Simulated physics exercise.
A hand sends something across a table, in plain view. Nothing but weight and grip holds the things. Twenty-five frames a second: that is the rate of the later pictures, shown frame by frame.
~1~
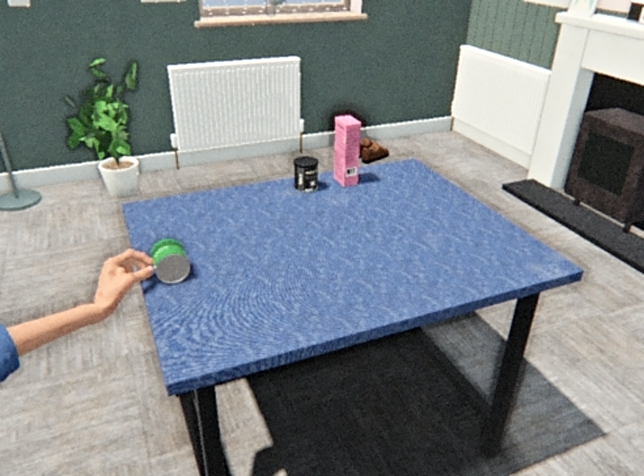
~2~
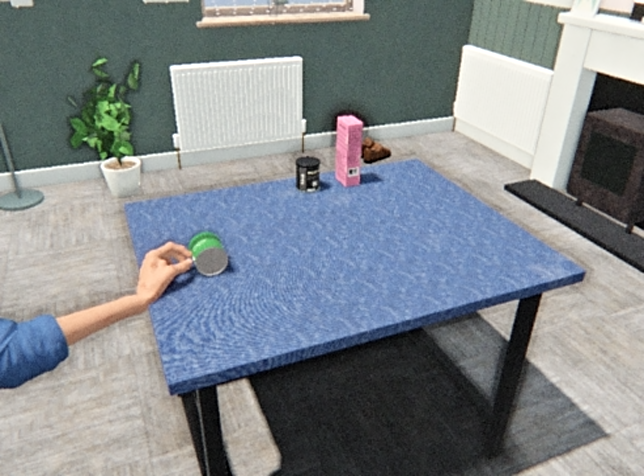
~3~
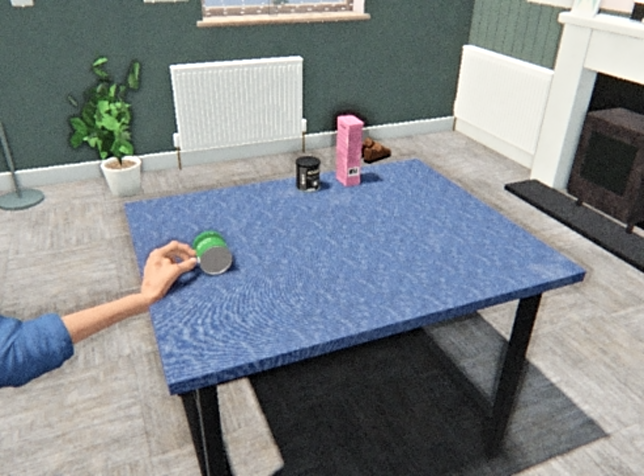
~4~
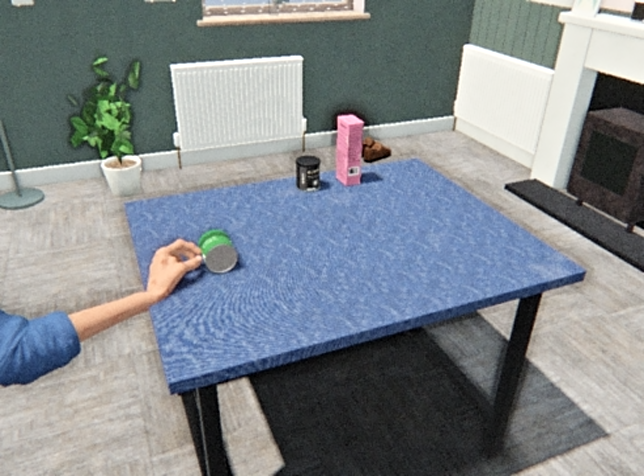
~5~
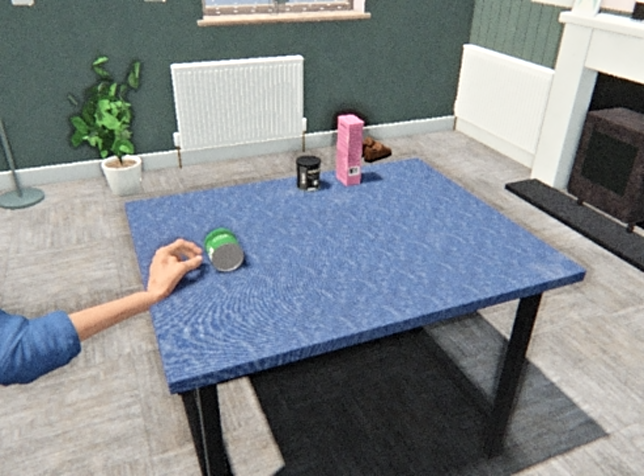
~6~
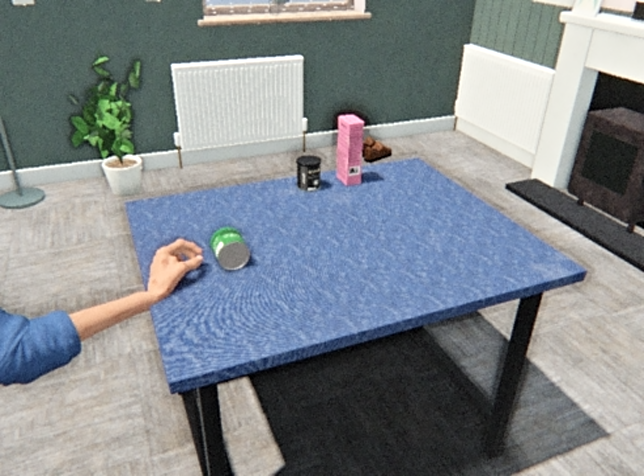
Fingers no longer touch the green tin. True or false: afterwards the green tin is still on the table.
True.
Then, 0.20 s later than the last frame, green tin moved about its own width near (256, 244).
Then, 0.50 s later than the last frame, green tin moved well along near (286, 238).
Then, 0.90 s later than the last frame, green tin moved well along near (311, 234).
When it is over, moved from the start, green tin. End places, in pixels of the last picture, green tin near (320, 232).
